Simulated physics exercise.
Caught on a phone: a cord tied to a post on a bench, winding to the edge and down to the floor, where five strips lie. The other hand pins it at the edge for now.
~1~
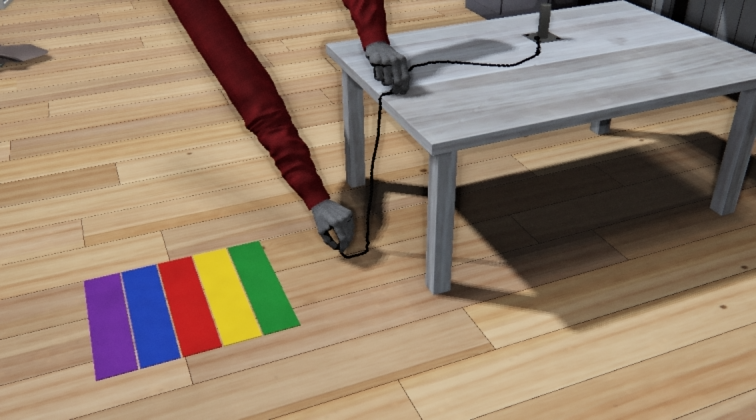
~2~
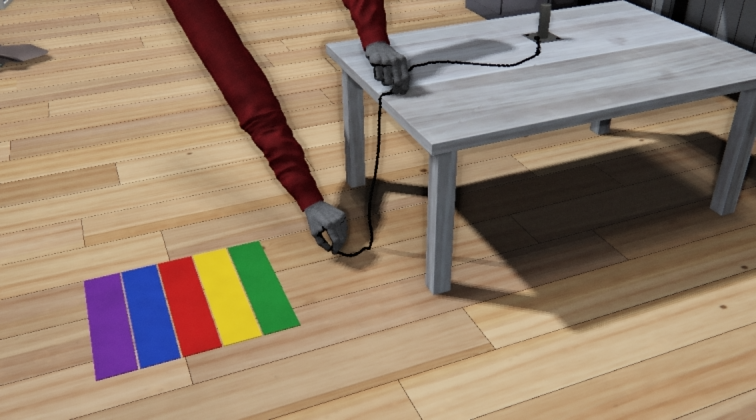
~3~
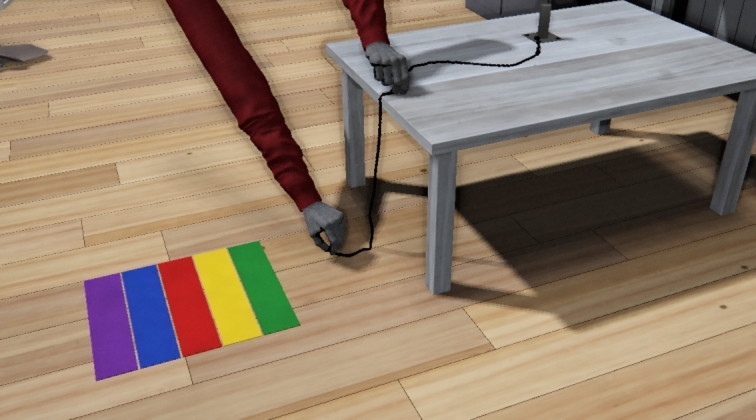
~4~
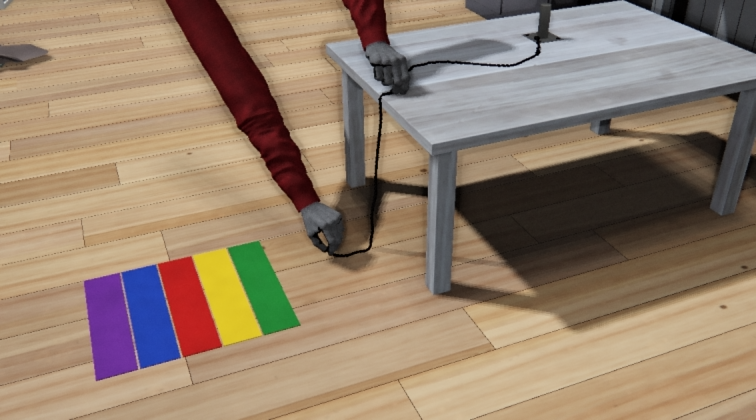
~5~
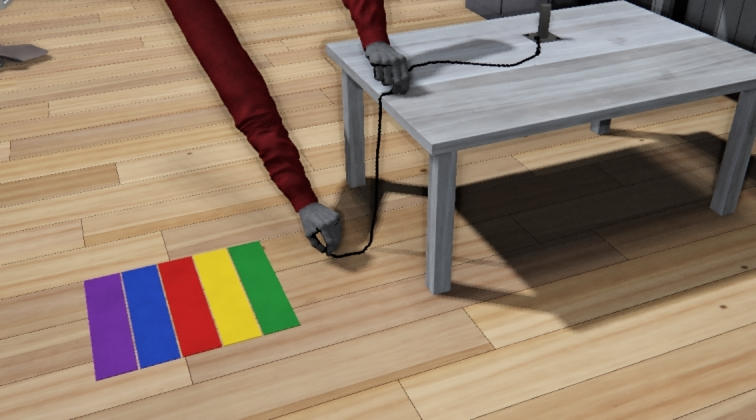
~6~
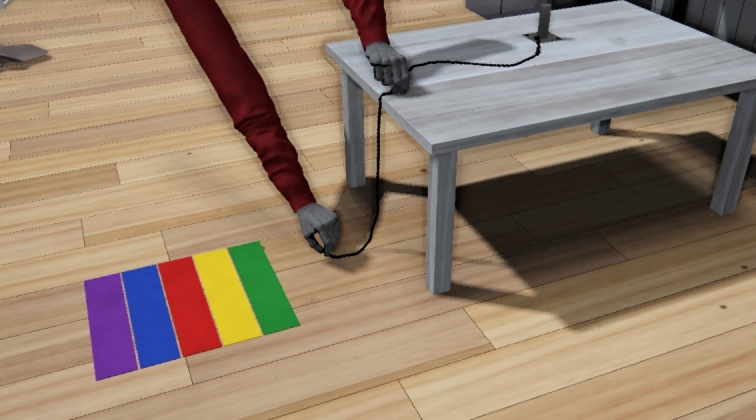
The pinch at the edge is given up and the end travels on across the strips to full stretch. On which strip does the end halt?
The end stops over the blue strip.
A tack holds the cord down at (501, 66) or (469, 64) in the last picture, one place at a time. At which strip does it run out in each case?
Try by try: Red; red.
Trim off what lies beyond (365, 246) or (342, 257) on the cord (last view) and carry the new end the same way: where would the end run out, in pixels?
Try by try, around (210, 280) and (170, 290).
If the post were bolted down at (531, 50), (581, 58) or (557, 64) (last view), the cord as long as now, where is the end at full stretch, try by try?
Try by try, around (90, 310), (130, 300) and (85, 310).
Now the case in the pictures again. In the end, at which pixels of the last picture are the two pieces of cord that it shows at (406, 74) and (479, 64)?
Near (363, 91) and (439, 65).
A little later, end near (201, 282); over red.
Next, end near (161, 291); over blue.
When it is tight, end near (136, 297); over blue. It gets as far as the blue strip.
